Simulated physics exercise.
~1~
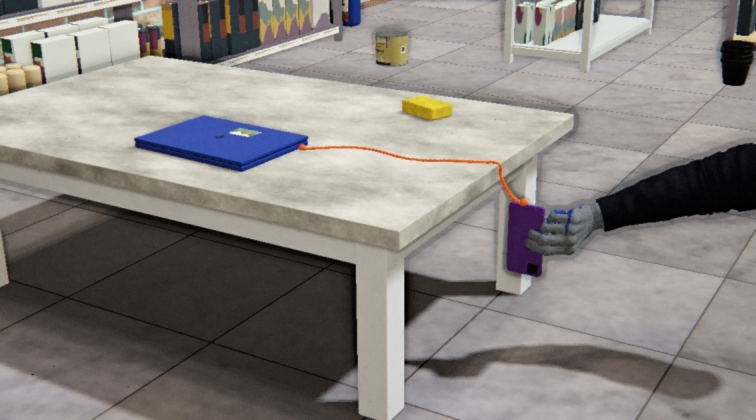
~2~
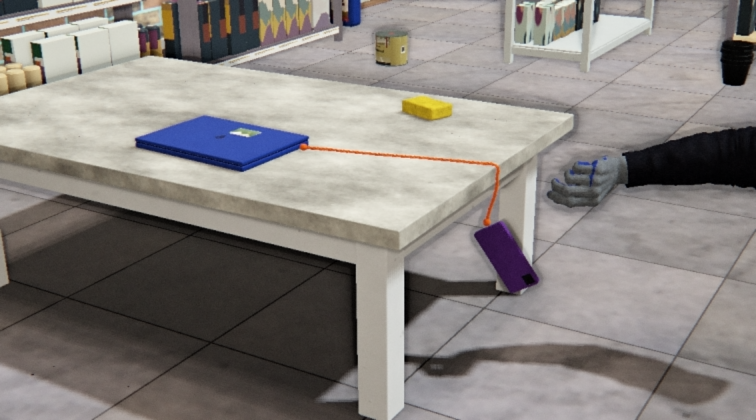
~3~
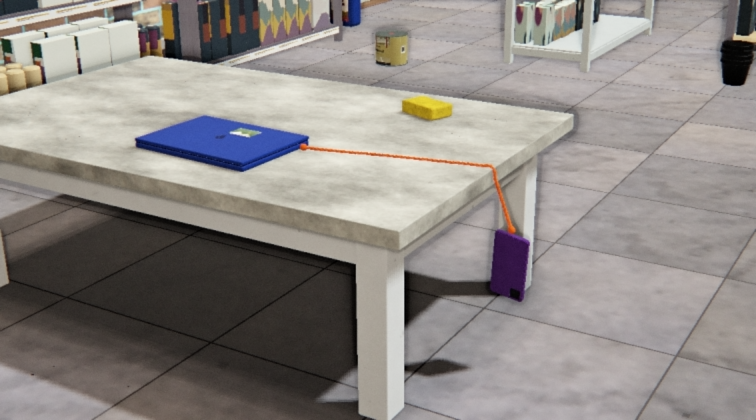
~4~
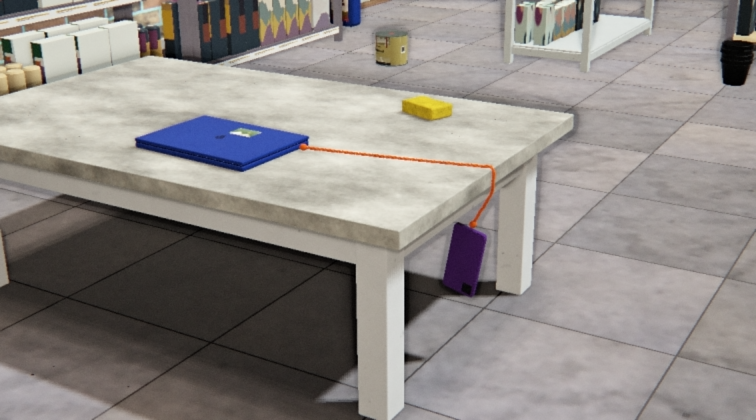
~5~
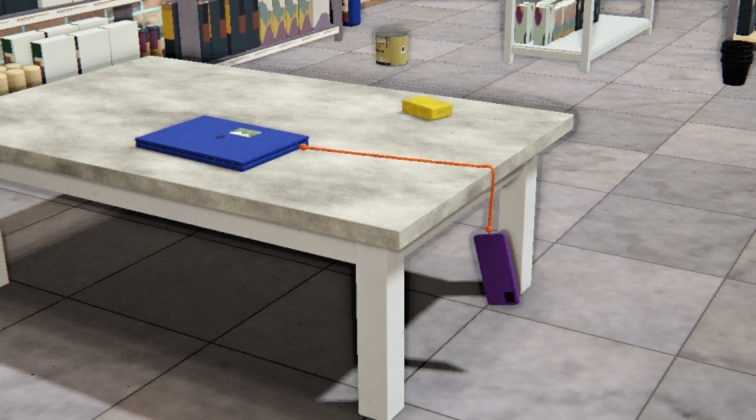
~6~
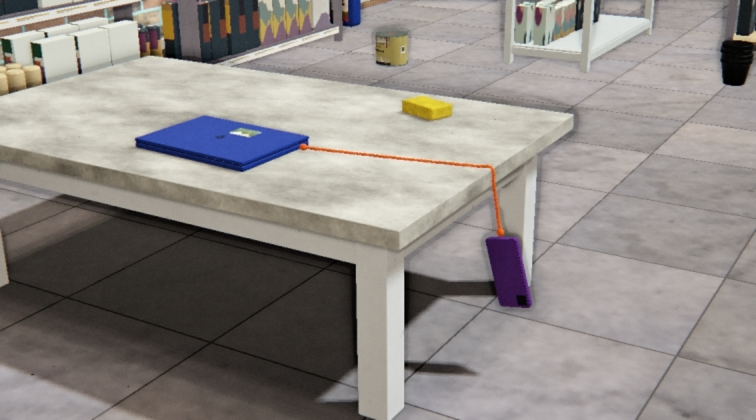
A purple phone tied by an orange shoelace to a blue laptop on a table was let go by a gloved hand, which drew back. The phone dropped a little, swung left and right, and ended up hanging below the edge, laptop and yellow sponge unmoved.
